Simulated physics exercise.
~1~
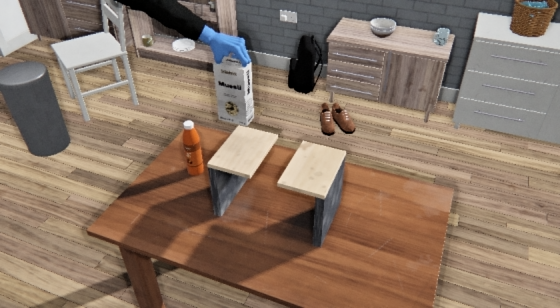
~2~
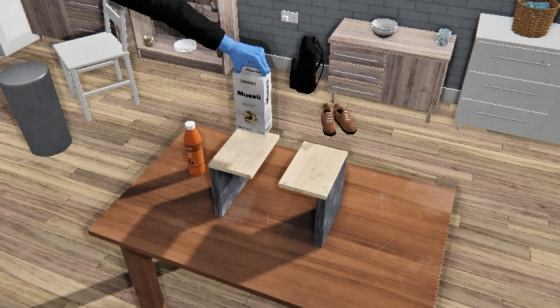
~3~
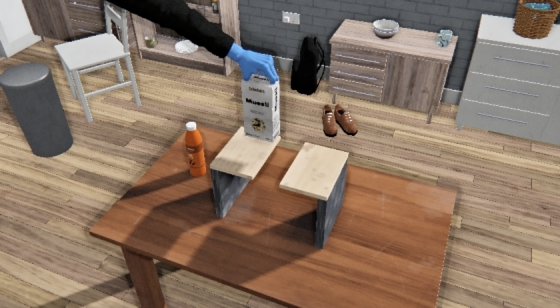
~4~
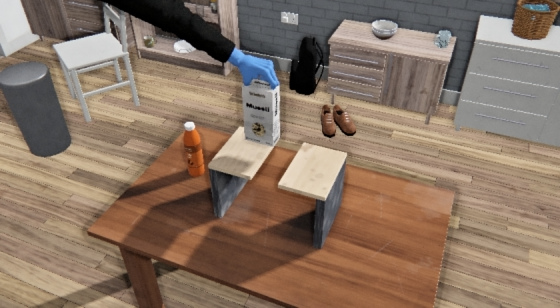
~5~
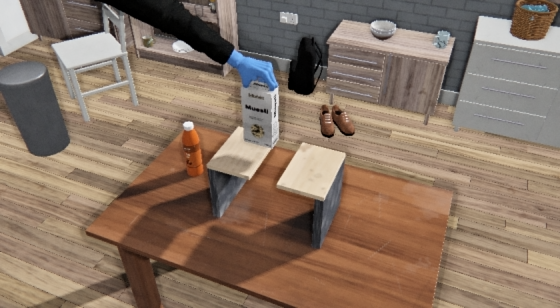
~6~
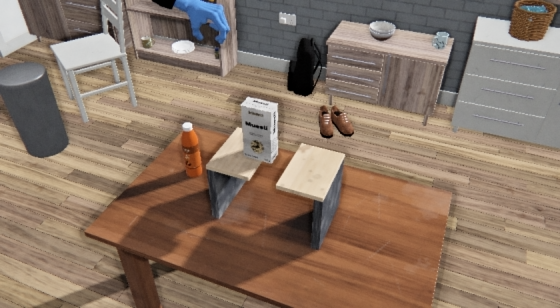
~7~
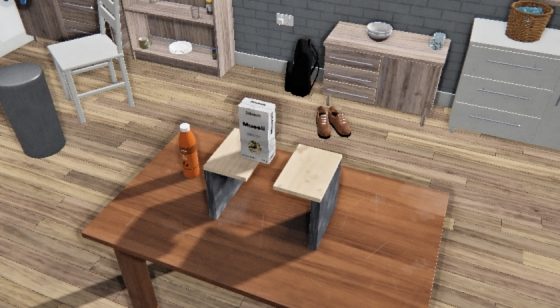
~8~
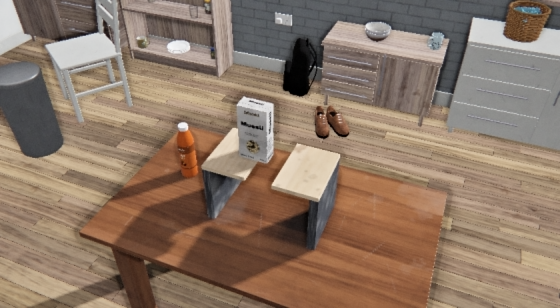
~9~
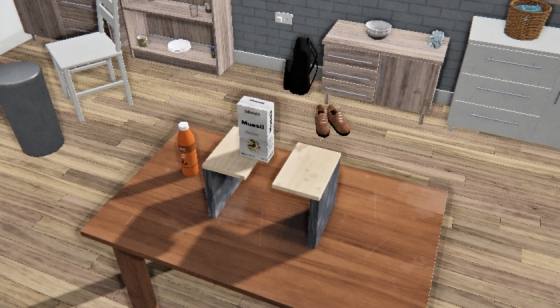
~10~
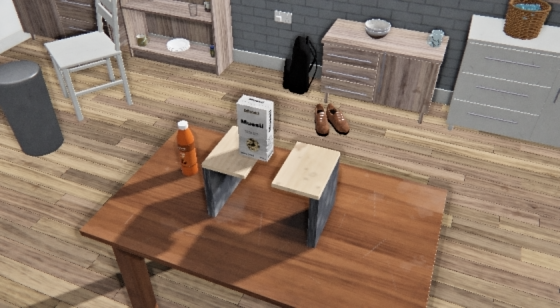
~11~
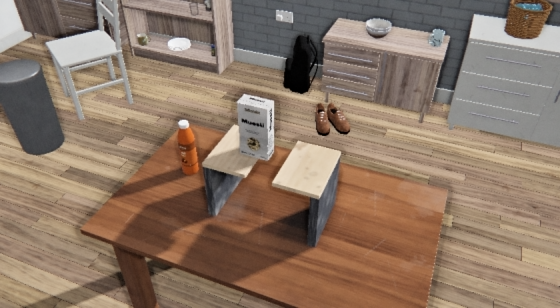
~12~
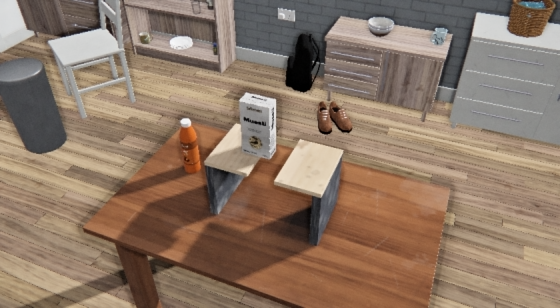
A gloved hand lowers a white packet onto the left support, where it stays upright.
